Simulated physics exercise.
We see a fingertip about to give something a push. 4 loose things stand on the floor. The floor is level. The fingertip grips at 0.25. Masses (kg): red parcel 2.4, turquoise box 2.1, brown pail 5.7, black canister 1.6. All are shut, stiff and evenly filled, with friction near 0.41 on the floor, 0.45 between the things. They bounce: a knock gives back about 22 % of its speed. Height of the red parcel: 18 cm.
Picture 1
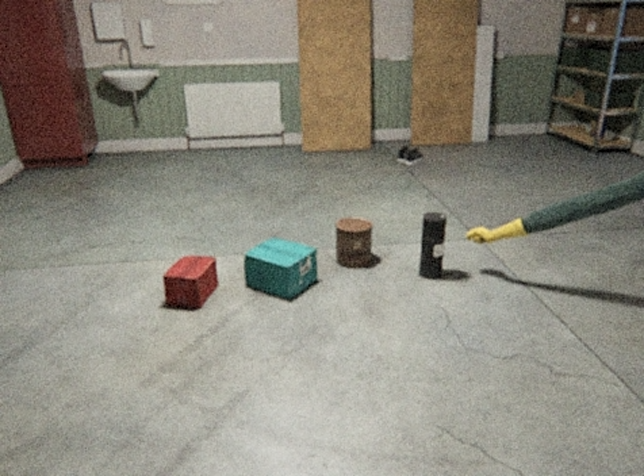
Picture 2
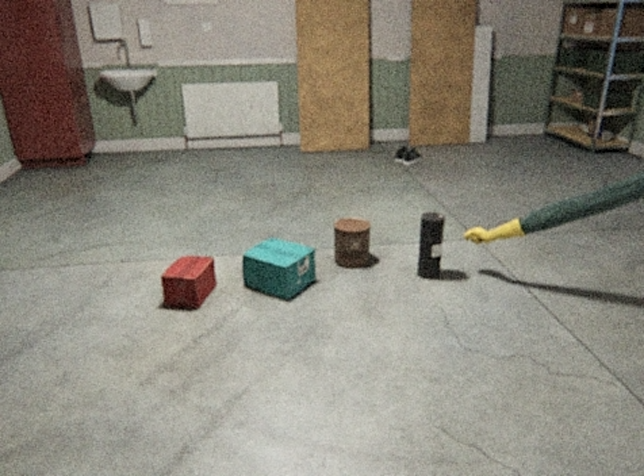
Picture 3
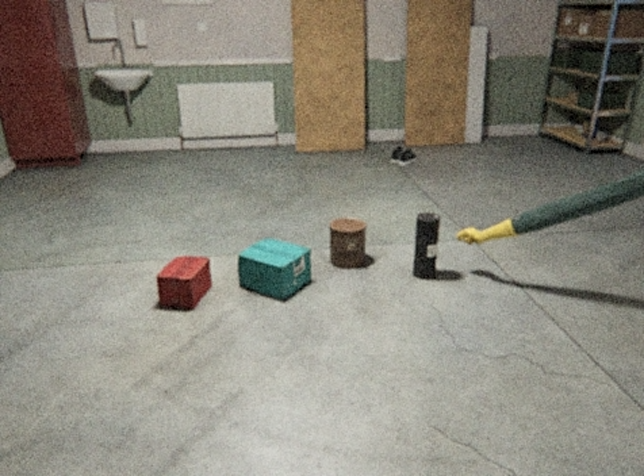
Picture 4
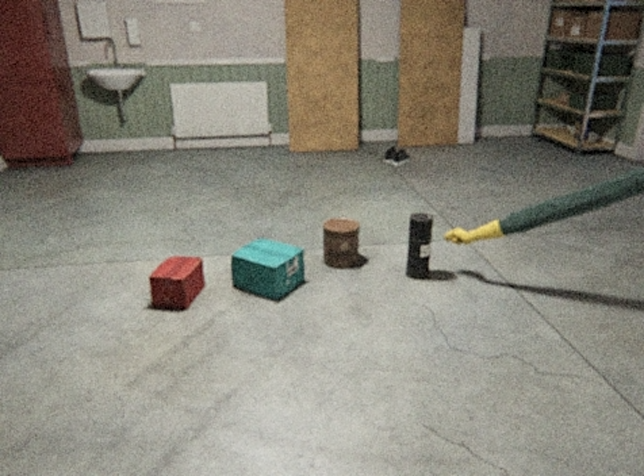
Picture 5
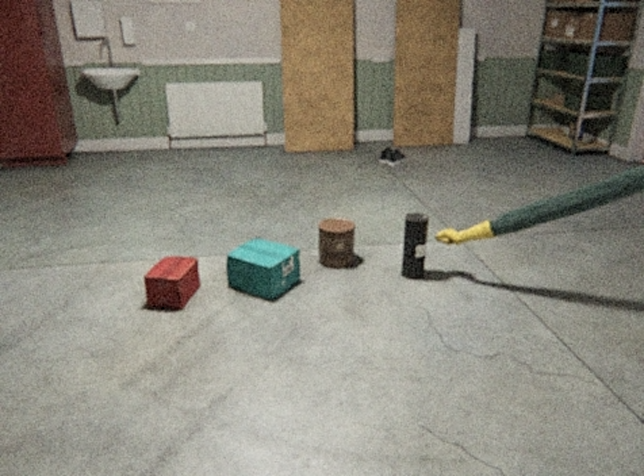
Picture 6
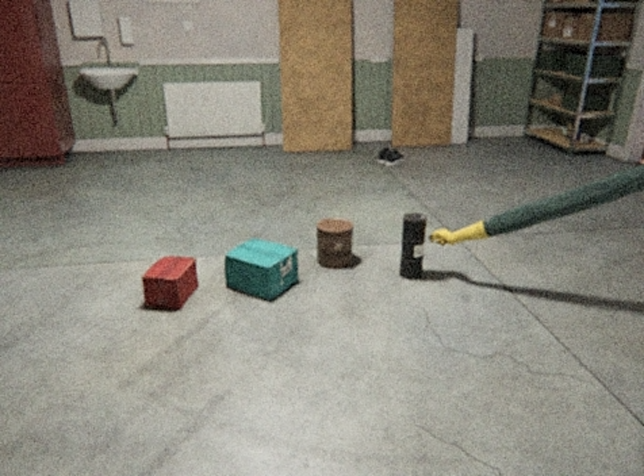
A yellow-gloved hand inches left toward a black canister beside a brown pail and two boxes.
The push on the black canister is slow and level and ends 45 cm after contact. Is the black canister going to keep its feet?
The black canister falls over.
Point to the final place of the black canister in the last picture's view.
At about (368, 268).
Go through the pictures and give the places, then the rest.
In the first frame, 0 cm of travel; black canister (433, 246); red parcel (192, 281).
In the second frame, 0 cm of travel; black canister (431, 246); brown pail (352, 243).
In the third frame, 2 cm of travel; black canister (426, 246); turquoise box (275, 267).
In the fourth frame, 5 cm of travel; black canister (419, 247); red parcel (178, 281).
In the fifth frame, 7 cm of travel; black canister (415, 247); brown pail (337, 243).
In the sixth frame, 10 cm of travel; black canister (413, 247); turquoise box (262, 268).
Then, 0.40 s later than the last frame, 22 cm of travel; black canister tilted 26° near (398, 246).
Then, 0.60 s later than the last frame, 29 cm of travel; black canister tilted 53° near (383, 252).
Then, 0.80 s later than the last frame, 35 cm of travel; black canister on its side near (368, 267).
When it is over, lying over on the floor, black canister; the other 3 within 14 cm of the start. End places, in pixels of the last picture, black canister near (368, 268).
